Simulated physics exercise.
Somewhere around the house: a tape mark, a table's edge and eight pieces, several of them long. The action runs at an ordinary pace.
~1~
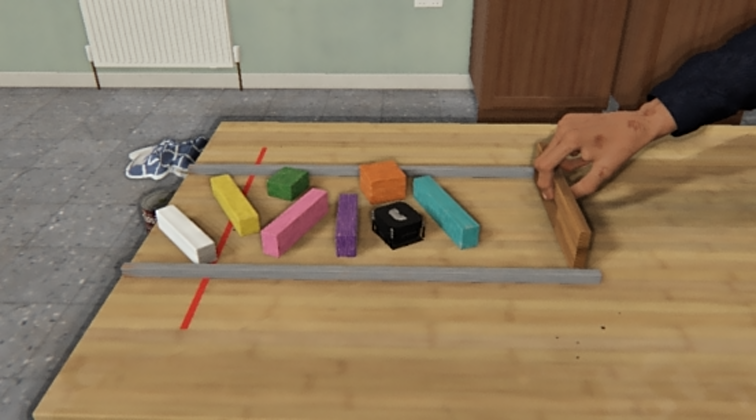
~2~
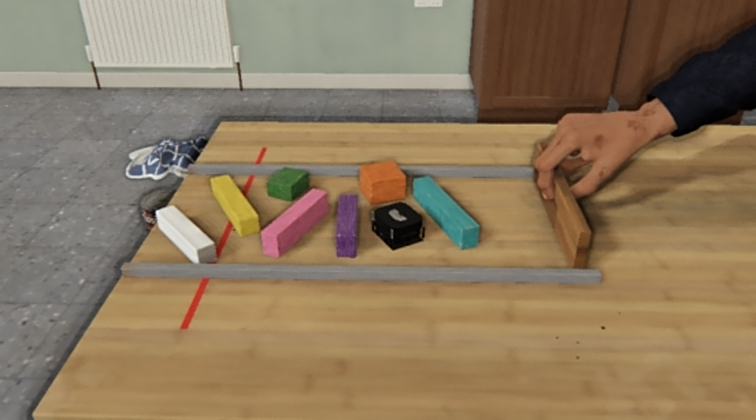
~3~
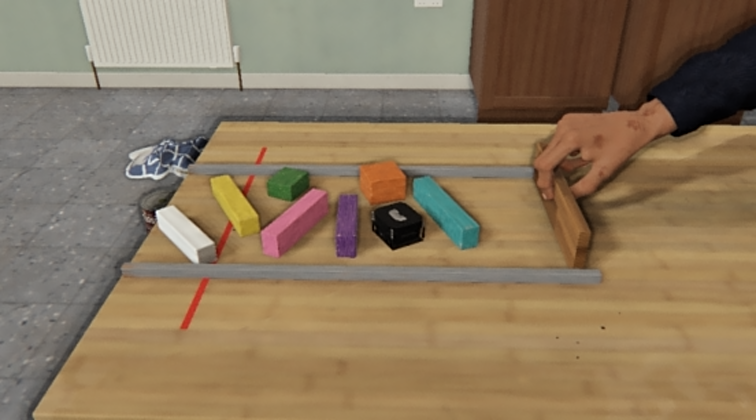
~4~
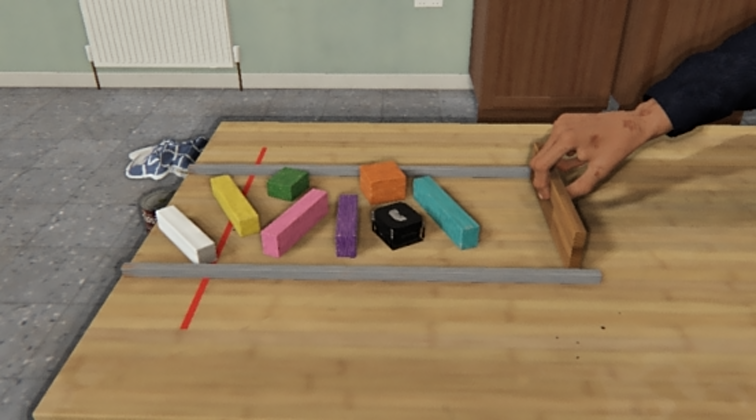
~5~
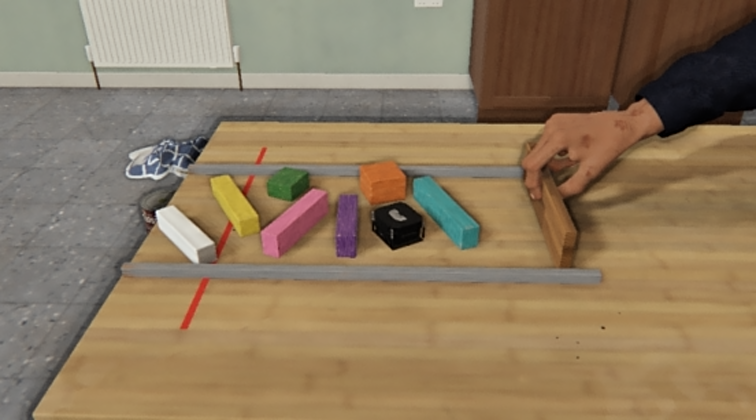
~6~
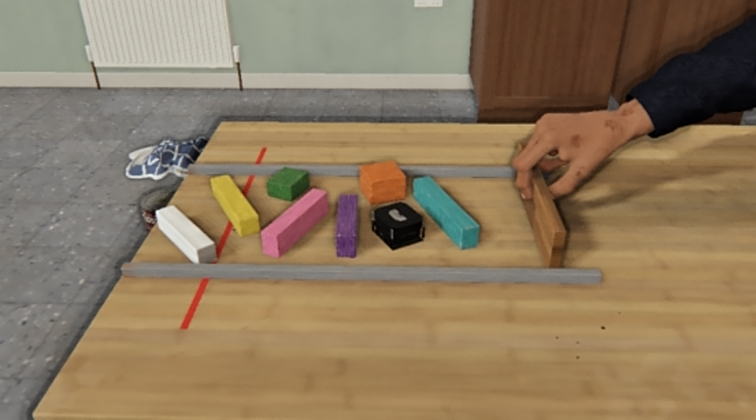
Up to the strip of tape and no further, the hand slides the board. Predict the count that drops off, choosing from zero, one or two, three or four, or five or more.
The count is three or four.
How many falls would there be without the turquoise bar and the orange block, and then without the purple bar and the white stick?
2, then 1.
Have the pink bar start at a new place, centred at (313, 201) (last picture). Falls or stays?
I reckon from there it stays aboard.
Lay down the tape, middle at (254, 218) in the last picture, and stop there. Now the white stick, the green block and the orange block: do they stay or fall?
The white stick topples off, the green block stays put, and the orange block stays put.
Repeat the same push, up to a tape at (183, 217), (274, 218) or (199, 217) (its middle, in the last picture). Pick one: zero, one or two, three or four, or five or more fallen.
The three counts come out as five or over, none and 5 or more.
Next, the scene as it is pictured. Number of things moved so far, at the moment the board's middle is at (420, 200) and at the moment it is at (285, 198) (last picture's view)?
Tally: First 3; then 8.
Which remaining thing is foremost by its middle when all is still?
The purple bar is the one you want.
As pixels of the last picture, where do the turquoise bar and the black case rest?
In order, first (222, 211), then (190, 222).
Early on, none off yet; white stick at rest near (186, 235); yellow bar at rest near (234, 204); green block at rest near (288, 184).
Finally, the number that fall off is three or four; lost, pink bar, yellow bar and white stick.
